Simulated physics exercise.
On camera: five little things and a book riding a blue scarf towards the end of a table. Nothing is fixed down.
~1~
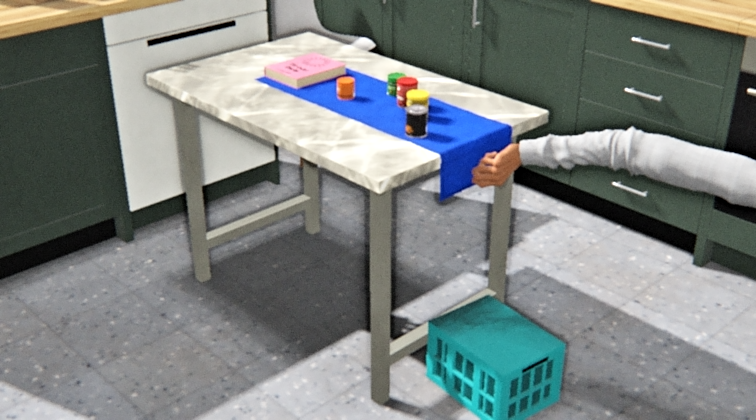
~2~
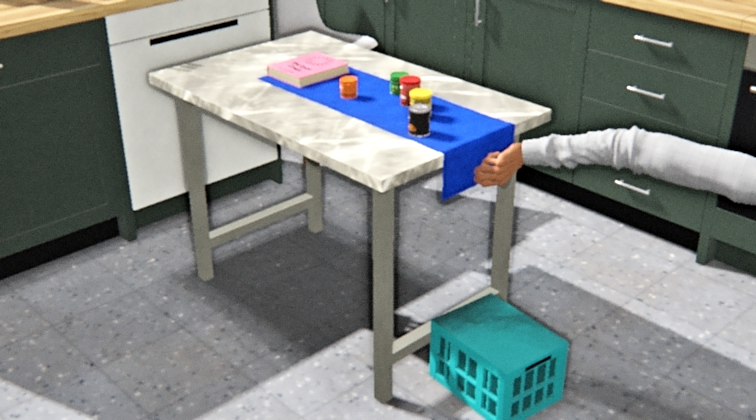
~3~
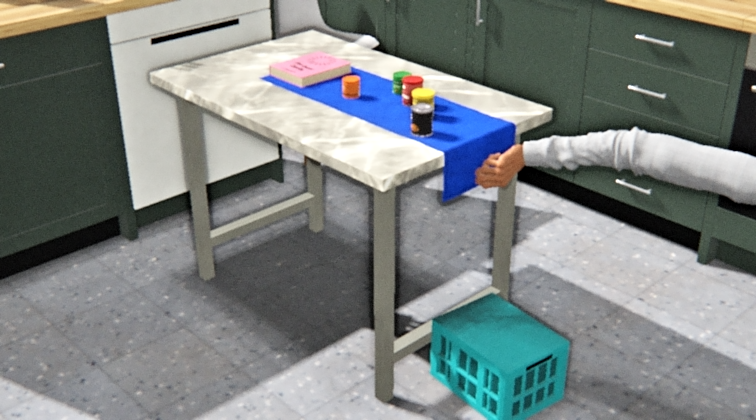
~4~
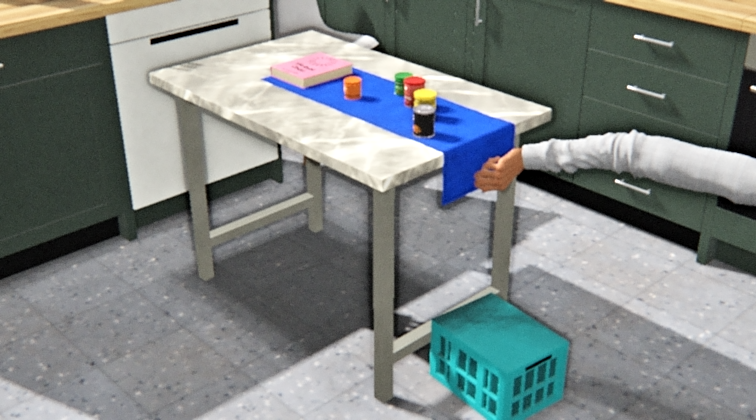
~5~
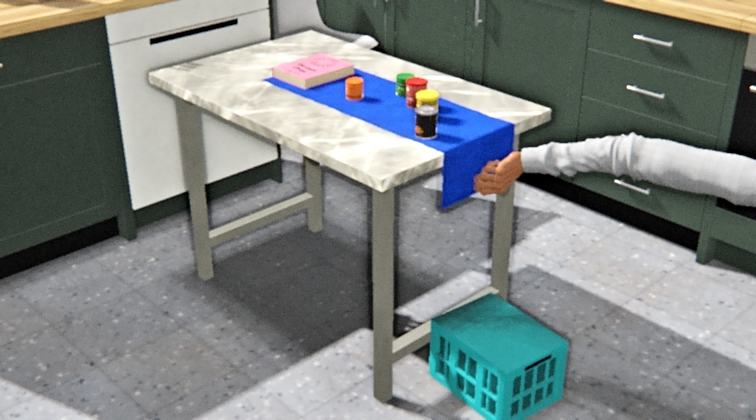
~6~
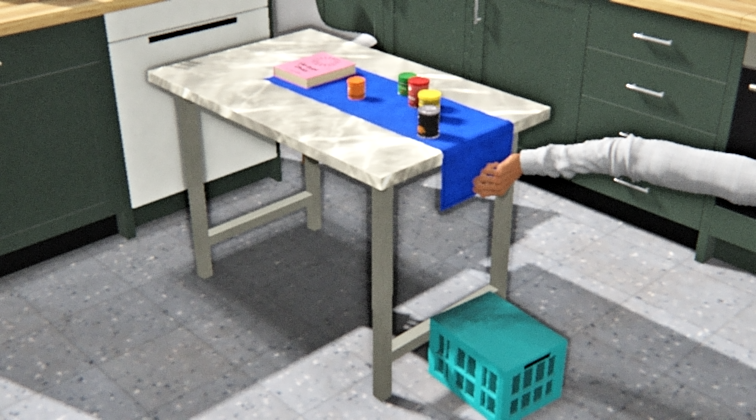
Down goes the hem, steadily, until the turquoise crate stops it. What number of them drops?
The table loses four.
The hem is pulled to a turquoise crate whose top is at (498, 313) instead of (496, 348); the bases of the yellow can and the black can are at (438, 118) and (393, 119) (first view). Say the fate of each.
The yellow can drops off, the black can is carried off.
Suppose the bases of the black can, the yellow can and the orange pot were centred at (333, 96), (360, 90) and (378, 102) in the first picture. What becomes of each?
The black can holds on, the yellow can does not fall, the orange pot tumbles off.
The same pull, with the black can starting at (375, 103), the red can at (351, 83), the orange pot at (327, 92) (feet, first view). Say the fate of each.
The black can comes down; the red can remains up; the orange pot does not fall.
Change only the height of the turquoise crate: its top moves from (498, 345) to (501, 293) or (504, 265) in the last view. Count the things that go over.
The count: 2 and 1.
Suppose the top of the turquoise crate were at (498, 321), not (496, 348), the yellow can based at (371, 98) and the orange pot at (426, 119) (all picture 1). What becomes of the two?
The yellow can holds on, the orange pot is carried off.
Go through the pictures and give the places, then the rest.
The first frame shows hem (440, 201); black can (417, 109); yellow can (418, 93); red can (408, 80); green pot (397, 75); orange pot (346, 80); top of the crate (496, 348).
The second frame shows hem (442, 200); black can (420, 108).
The third frame shows hem (443, 202); yellow can (424, 92).
The fourth frame shows hem (442, 205); red can (415, 80); top of the crate (499, 346).
The fifth frame shows hem (442, 209); green pot (406, 76).
The sixth frame shows hem (441, 211); black can (429, 109); yellow can (430, 93); red can (419, 80); green pot (408, 75); orange pot (356, 80).
Soon after, hem near (475, 264); black can and yellow can gone.
Then, hem on the crate; black can, yellow can, red can and green pot gone.
At rest, hem on the crate; black can, yellow can, red can and green pot gone. The count of fallen things is four.
